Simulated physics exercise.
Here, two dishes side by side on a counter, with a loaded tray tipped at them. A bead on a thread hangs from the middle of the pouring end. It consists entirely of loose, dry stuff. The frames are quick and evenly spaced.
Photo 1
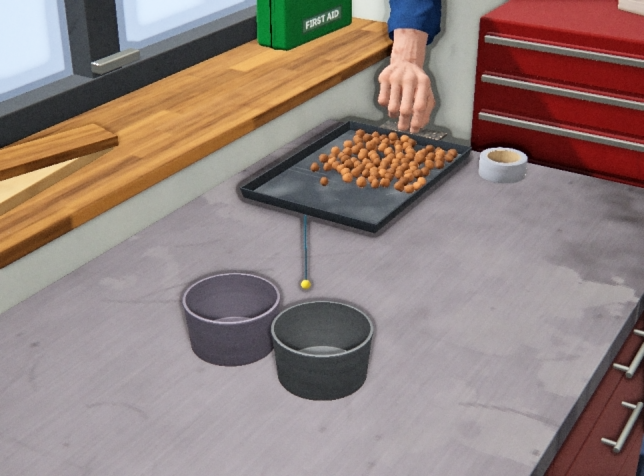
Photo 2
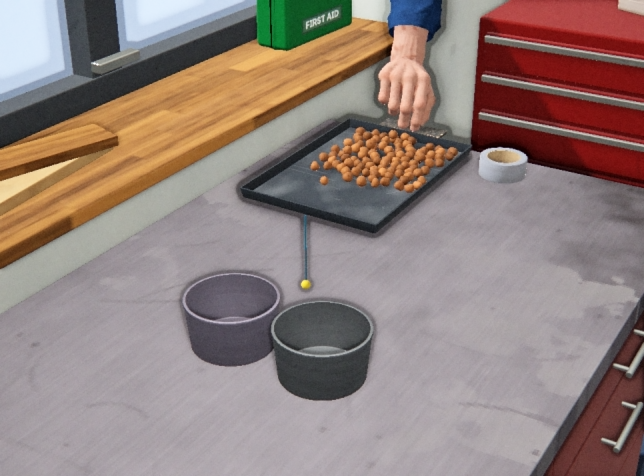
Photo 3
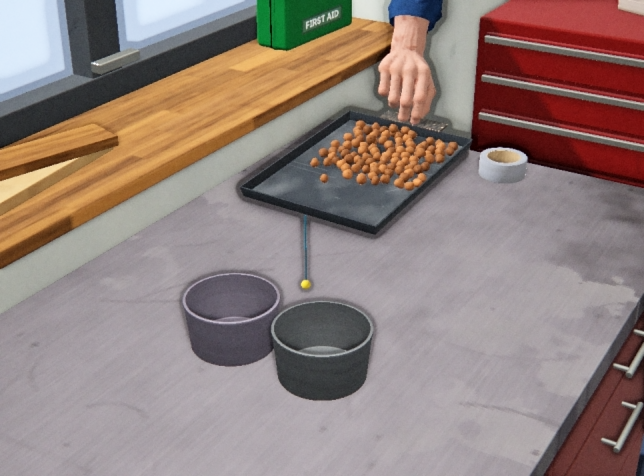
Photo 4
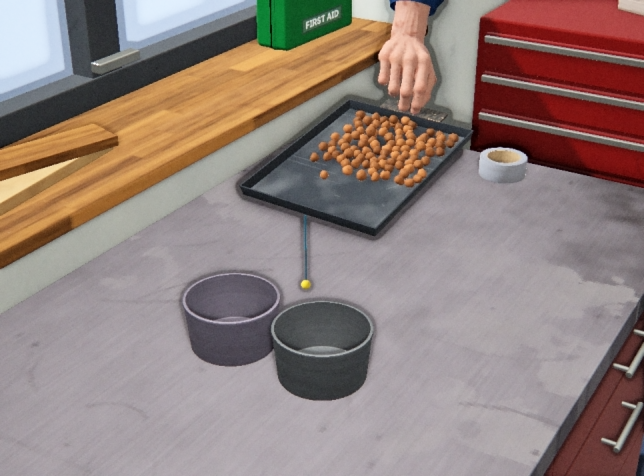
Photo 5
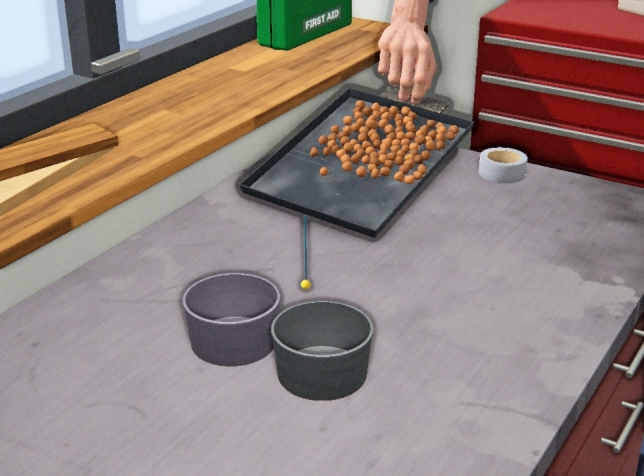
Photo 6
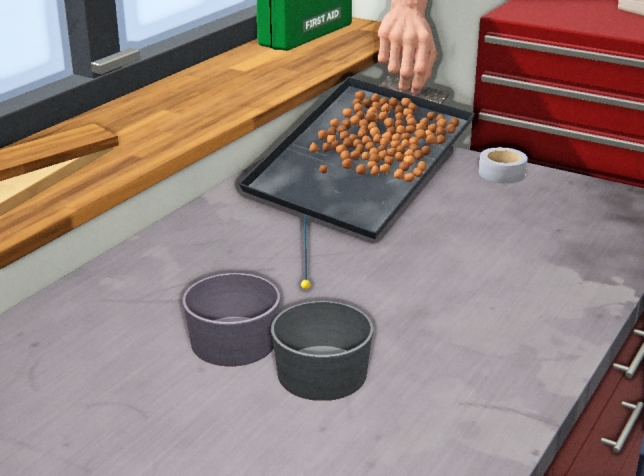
At the start, a hand holds the far end of a dark tray of loose, round brown nuts, with two empty dishes and a hanging yellow bead nearby on a gray counter. The hand then slowly raises that end, tilting the tray gradually steeper, while the nuts, dishes and bead stay in place.
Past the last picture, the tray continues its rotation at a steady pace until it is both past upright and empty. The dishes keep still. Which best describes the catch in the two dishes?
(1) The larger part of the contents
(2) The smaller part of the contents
1.
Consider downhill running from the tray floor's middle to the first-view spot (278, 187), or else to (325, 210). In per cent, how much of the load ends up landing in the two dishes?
First heading roughly 40 %, second roughly 80 %.
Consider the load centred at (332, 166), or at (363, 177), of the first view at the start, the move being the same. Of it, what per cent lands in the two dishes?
Shares in turn: 70 % and 70 %.
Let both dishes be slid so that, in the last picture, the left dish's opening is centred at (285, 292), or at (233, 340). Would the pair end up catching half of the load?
Result - try one, past the halfway mark; try two, below the halfway mark.
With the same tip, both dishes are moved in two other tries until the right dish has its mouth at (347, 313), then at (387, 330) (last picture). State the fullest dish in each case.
Trial one goes to the right of the two, trial two to the right of the two.
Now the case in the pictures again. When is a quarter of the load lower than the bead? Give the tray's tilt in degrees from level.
That happens at close to 90 degrees.
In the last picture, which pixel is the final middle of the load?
It settles centred around (332, 369).
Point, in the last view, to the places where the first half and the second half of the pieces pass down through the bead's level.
First part (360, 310), rest (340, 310).
Soon, tray tipped steeply; most on the tray; a small part in the right dish; a stray few outside both; a stray few in the air.
A while on, tray tipped past a quarter turn; a small part on the tray; about half in the right dish; about a quarter outside both; about a quarter in the air.
Towards the end, tray tipped past a quarter turn; about two thirds in the right dish; about a third outside both.
Finally, tray tipped past a quarter turn; about two thirds in the right dish; none in the left dish; about a third outside both.
